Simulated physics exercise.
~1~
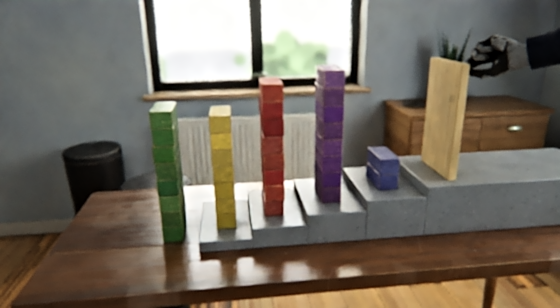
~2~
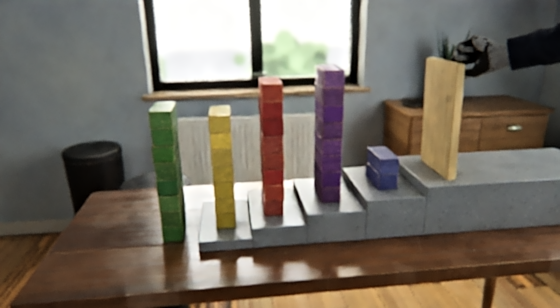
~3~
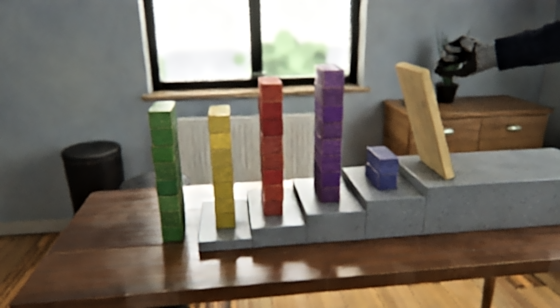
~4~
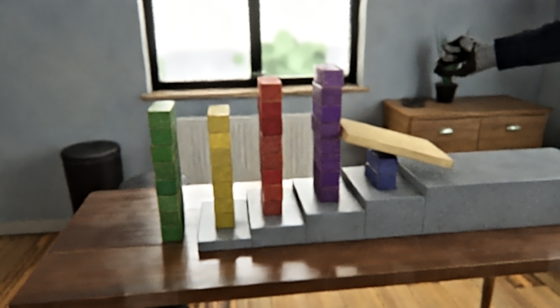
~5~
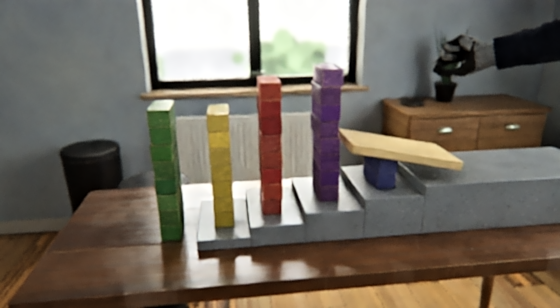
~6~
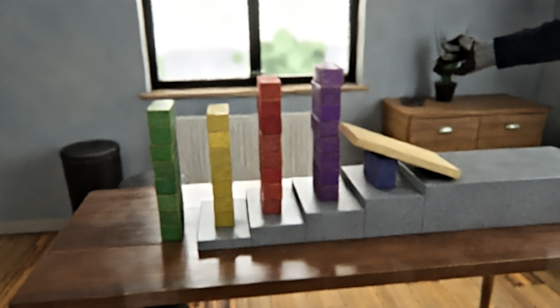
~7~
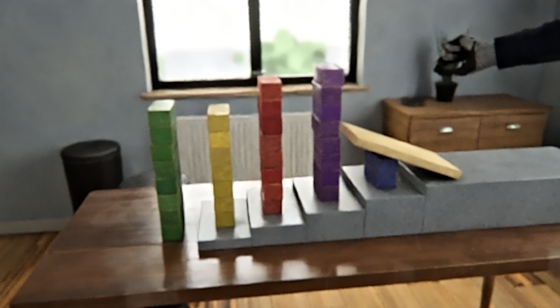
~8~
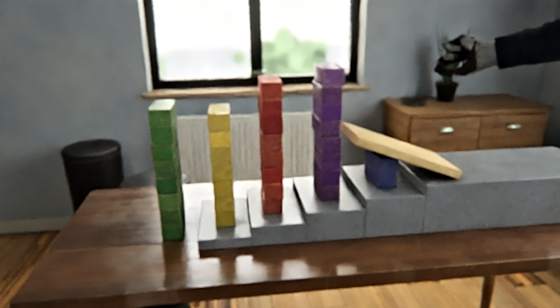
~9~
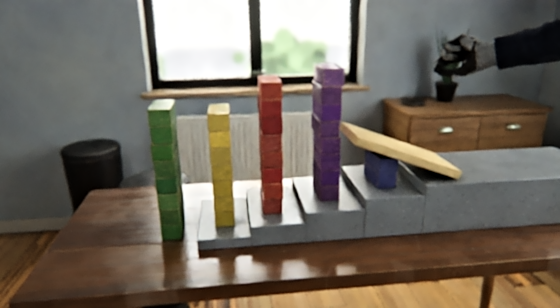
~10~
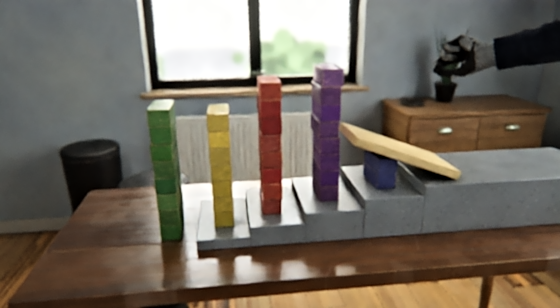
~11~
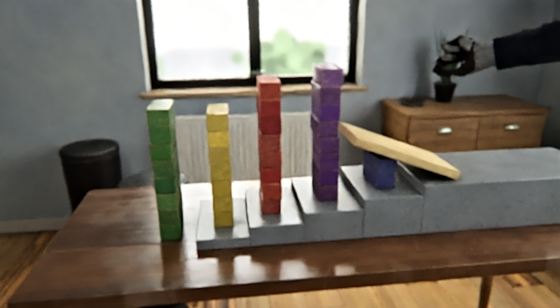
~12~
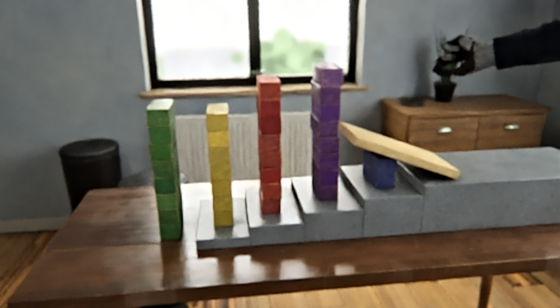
A gloved hand tipped an upright wooden board to the left on a stepped grey platform, and it fell onto the short blue pile, where it came to rest slanting down to the right, while the purple, red, yellow and green towers stayed standing.
